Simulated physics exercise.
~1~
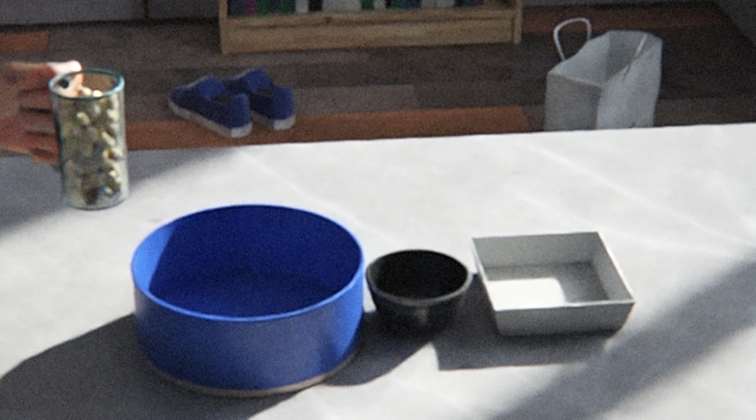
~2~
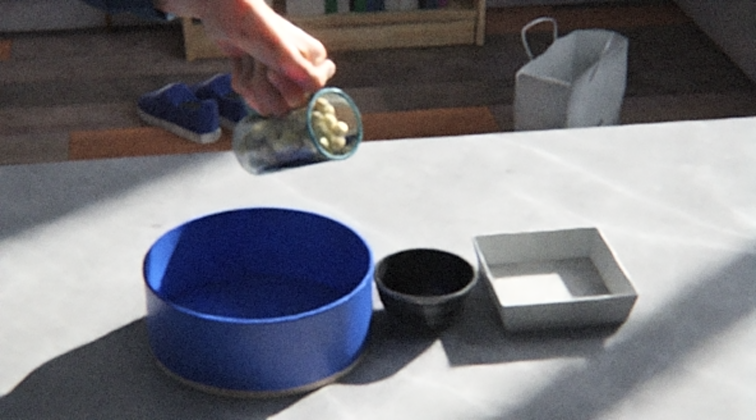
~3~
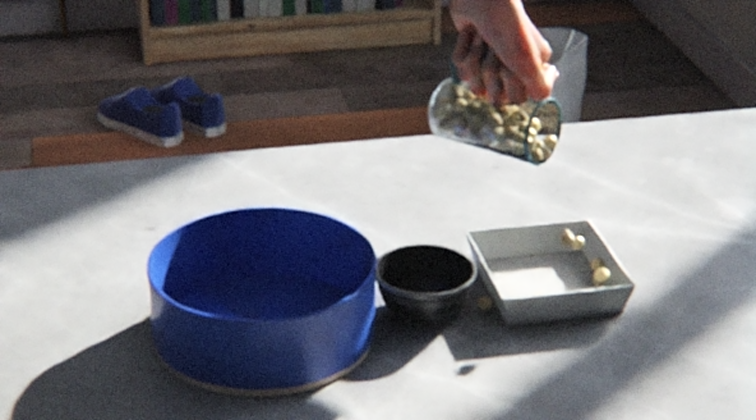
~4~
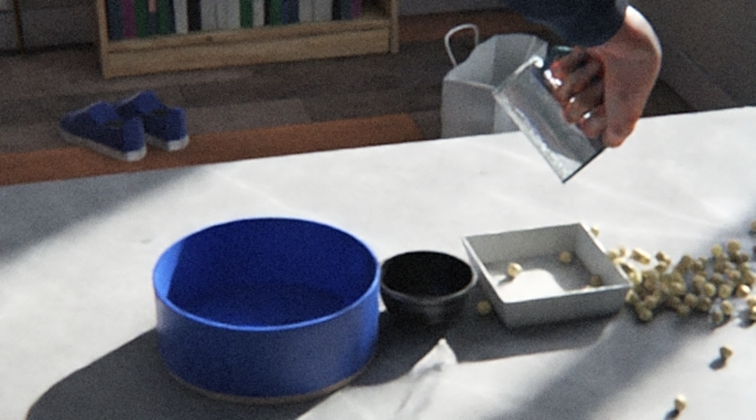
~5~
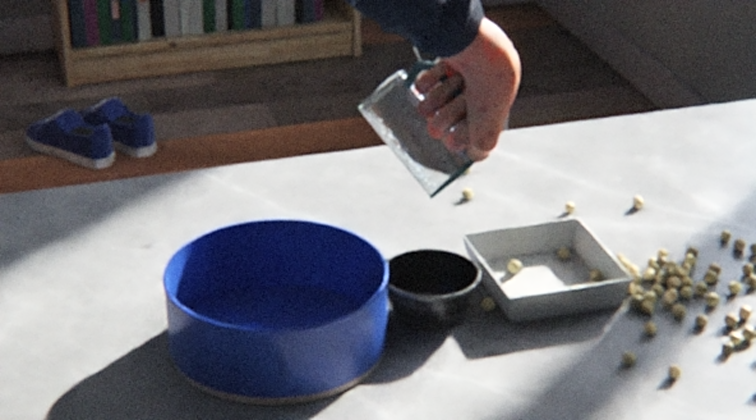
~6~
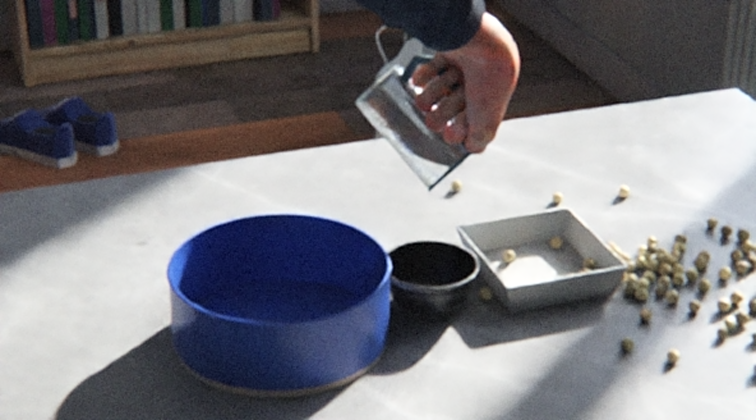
A hand carries a cup of nuts right, spilling most beside the white tin.
